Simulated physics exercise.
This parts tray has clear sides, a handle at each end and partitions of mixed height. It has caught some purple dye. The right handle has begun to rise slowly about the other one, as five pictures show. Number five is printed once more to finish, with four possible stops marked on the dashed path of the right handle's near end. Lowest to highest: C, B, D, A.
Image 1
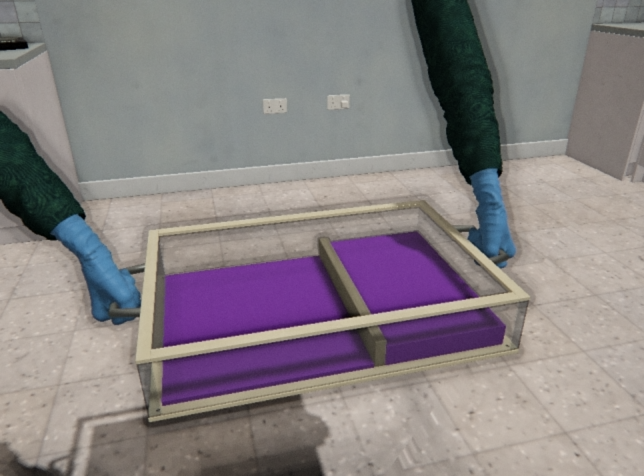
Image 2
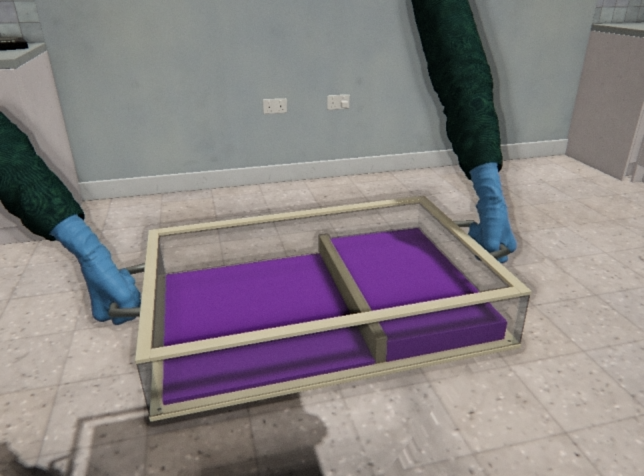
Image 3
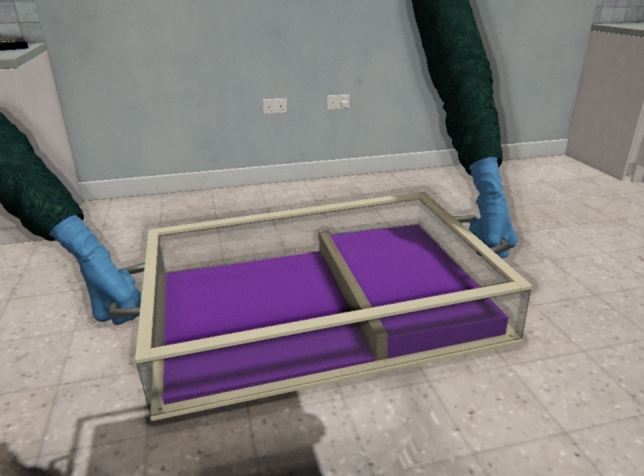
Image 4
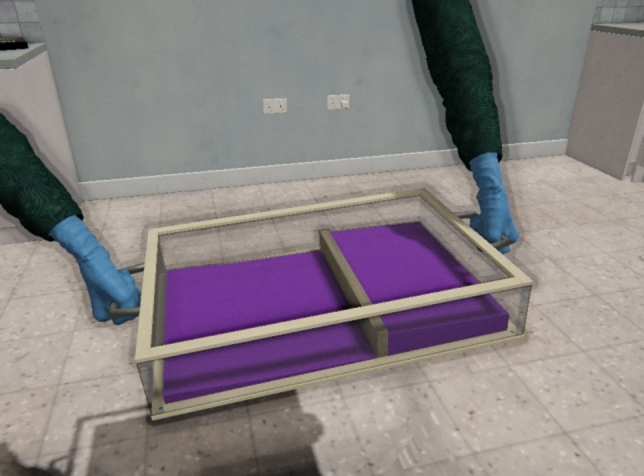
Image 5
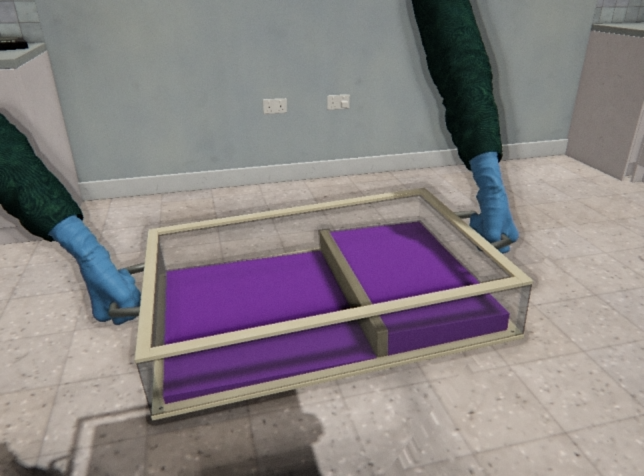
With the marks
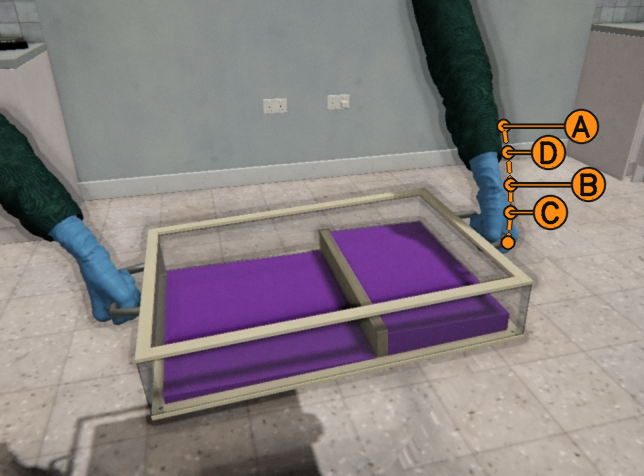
Purple liquid sitting in a clear-sided divided tray as blue-gloved hands grip both end handles, the right hand raising its end slightly.
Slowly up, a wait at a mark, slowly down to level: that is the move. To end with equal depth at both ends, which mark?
Choose D.
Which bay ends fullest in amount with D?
The left bay.
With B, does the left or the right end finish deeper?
The right end bay.
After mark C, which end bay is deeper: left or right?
The right one.
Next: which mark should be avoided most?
C.
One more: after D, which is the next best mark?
That would be A.
On the marked copy, A at (503, 126); B at (510, 184); C at (510, 212); D at (508, 152).
With A, the left end bay stands a little deeper than the other; nothing spills.
With B, the right end bay stands much deeper than the other; nothing spills.
With C, the right end bay stands much deeper than the other; nothing spills.
With D, the two end bays stand about equally deep; nothing spills.
